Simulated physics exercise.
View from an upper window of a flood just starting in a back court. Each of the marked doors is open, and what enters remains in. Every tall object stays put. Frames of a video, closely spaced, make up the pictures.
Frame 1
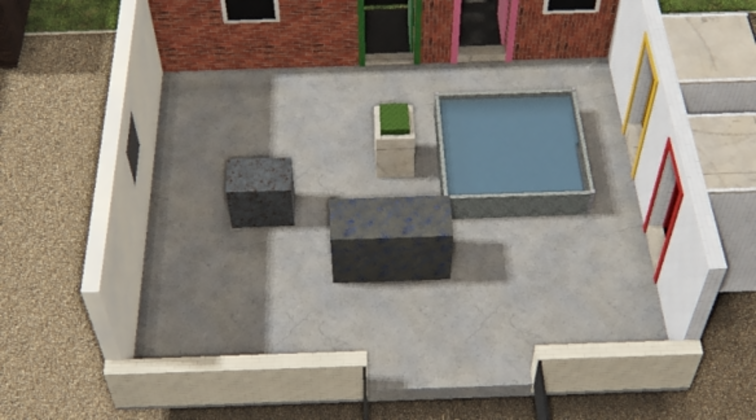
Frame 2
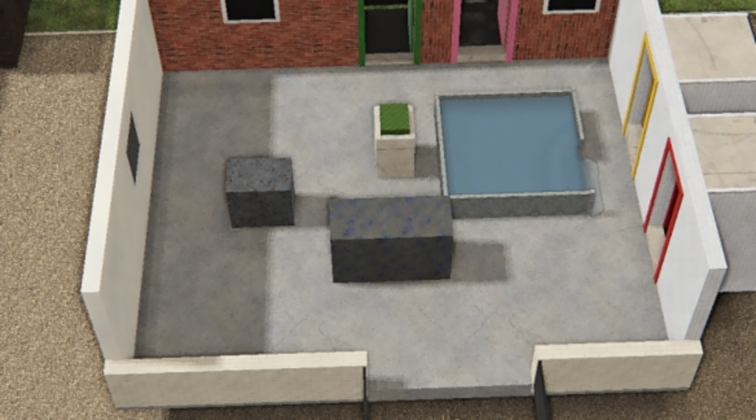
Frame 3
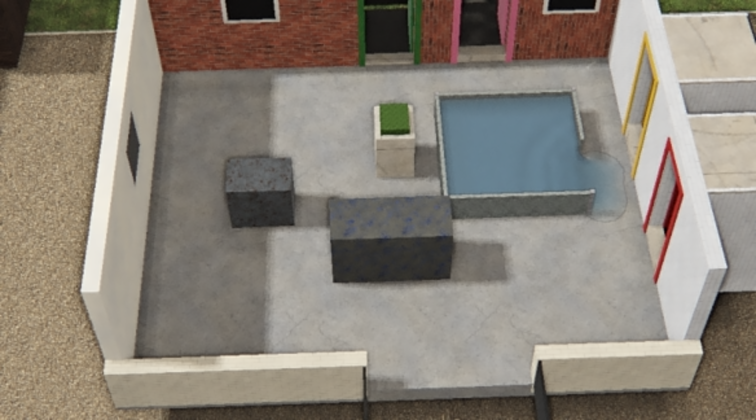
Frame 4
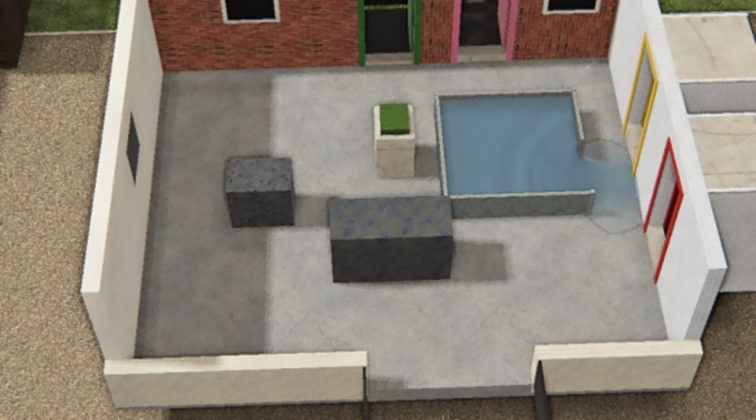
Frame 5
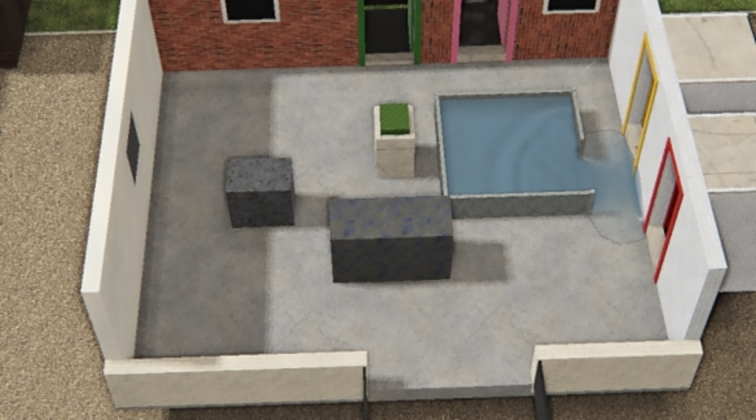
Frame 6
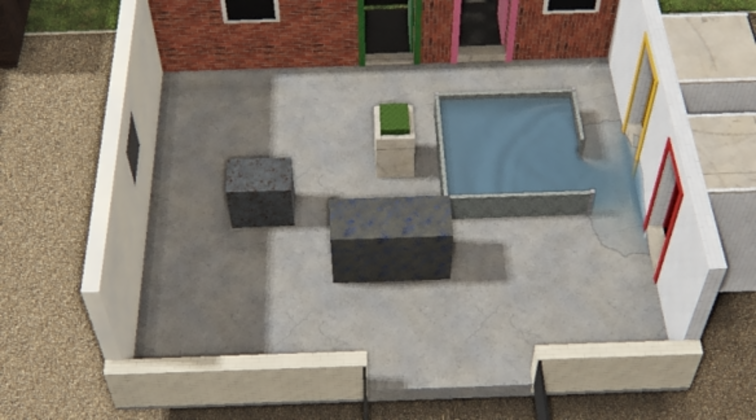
In a walled court seen from above, a raised tank of blue water stands whole beside dark blocks and a planter. A gap opens in its right side and water pours out, spreading across the paving to the white wall, then along it toward the viewer, past the yellow-framed opening to the red-framed one.
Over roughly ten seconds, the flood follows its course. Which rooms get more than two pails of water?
At the end, the pink door is not overrun past two buckets, the green door is not overrun past two buckets, the yellow door is not overrun past two buckets, the red door is not overrun past two buckets.
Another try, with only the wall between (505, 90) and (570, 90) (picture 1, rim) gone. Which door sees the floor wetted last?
Latest of all is the door marked red.
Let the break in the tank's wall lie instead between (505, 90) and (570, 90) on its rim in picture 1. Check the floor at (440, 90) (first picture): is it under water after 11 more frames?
Verdict: Awash.
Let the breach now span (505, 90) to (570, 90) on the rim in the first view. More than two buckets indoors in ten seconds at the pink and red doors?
One by one: Pink door lets more in; red door keeps below it.
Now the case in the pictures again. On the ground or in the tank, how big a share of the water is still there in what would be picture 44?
I make it 96 per cent.
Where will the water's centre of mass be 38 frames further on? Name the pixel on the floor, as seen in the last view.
About (510, 192).
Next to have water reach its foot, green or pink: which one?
That would be the door marked pink.
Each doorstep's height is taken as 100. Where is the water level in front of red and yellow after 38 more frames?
First 40 percent, then 40 percent.
A moment on, water covers 10 % of the floor; the pink door not reached, the green door not reached, the yellow door under two buckets in, the red door wet at the sill, nothing in.
Next, water covers 20 % of the floor; the pink door not reached, the green door not reached, the yellow door under two buckets in, the red door wet at the sill, nothing in.
Then, water covers 30 % of the floor; the pink door wet at the sill, nothing in, the green door not reached, the yellow door under two buckets in, the red door wet at the sill, nothing in.
Later, water covers 60 % of the floor; the pink door wet at the sill, nothing in, the green door wet at the sill, nothing in, the yellow door under two buckets in, the red door wet at the sill, nothing in.
In the end, water covers 85 % of the floor; the pink door wet at the sill, nothing in, the green door wet at the sill, nothing in, the yellow door under two buckets in, the red door wet at the sill, nothing in.
